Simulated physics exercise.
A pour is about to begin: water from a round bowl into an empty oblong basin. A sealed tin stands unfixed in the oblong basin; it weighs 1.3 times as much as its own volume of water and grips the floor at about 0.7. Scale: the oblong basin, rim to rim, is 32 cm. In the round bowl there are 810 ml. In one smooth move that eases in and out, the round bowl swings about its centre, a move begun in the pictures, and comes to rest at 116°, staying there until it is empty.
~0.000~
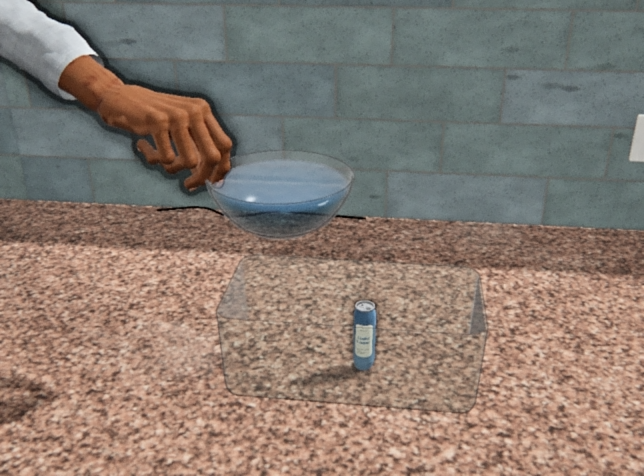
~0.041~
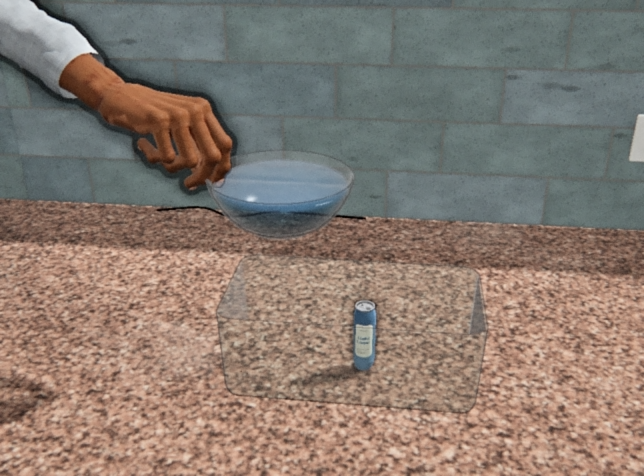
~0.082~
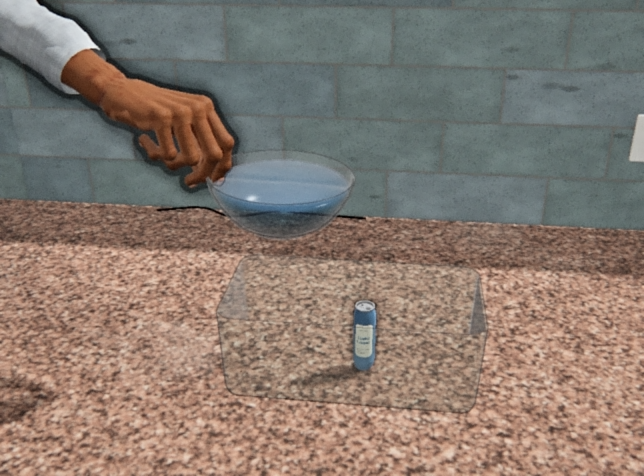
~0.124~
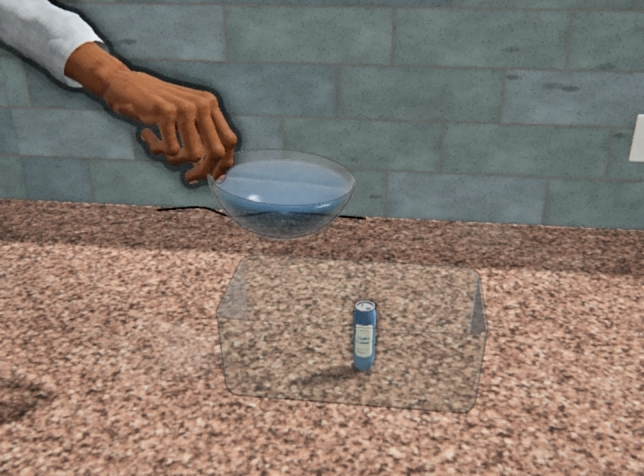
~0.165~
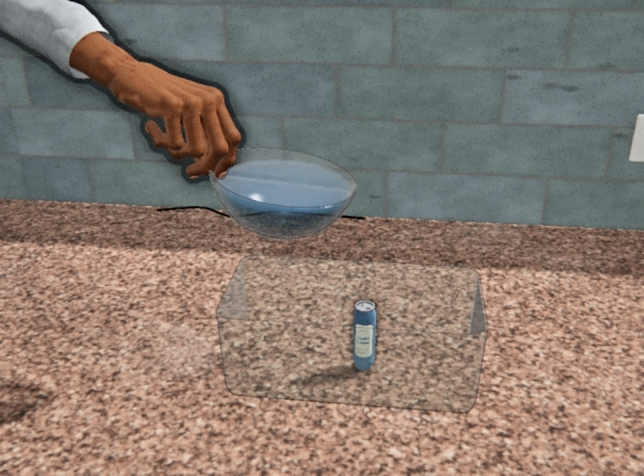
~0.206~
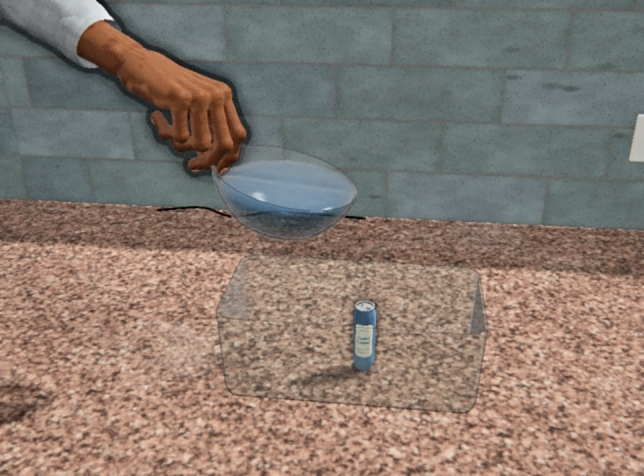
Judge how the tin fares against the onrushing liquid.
It never tumbles.
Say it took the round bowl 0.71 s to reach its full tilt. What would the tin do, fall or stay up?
In that case the tin stays vertical.
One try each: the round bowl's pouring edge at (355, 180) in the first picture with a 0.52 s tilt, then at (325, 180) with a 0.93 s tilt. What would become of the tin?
First it stays on its base; then it stays on its base.
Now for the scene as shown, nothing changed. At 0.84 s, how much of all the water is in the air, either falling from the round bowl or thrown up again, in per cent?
Near 1 per cent, I'd say.
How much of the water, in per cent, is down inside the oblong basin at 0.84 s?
Close to 98 in a hundred.
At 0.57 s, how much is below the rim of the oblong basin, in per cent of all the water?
Near 46 in a hundred.
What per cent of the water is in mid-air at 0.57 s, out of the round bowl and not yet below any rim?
About 36 per cent.
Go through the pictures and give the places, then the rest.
In the first picture, tilt 0°; pouring edge (354, 180); surface from (215, 178) to (350, 184); the oblong basin's rim runs from (230, 285) to (483, 300); the tin's top is at (365, 309).
In the second picture, tilt 1°; pouring edge (354, 180); surface from (215, 178) to (350, 185).
In the third picture, tilt 2°; pouring edge (355, 182); surface from (216, 177) to (351, 186).
In the fourth picture, tilt 5°; pouring edge (355, 186); surface from (217, 175) to (352, 188).
In the fifth picture, tilt 9°; pouring edge (356, 190); surface from (219, 174) to (353, 189).
In the sixth picture, tilt 13°; pouring edge (357, 196); surface from (222, 174) to (355, 191).
Then, 0.57 s in, the tilt is 79° and 17 per cent is still to pour; the tin stands where it began.
Then, 0.84 s in, the tilt is 113° and 0 per cent is still to pour; the tin stands where it began.
Then, 1.12 s in, the tilt is 116° and 0 per cent is still to pour; the tin stands where it began.
Then, 1.43 s in, the tilt is 116° and 0 per cent is still to pour; the tin stands where it began.
Finally, the tin stands where it began.
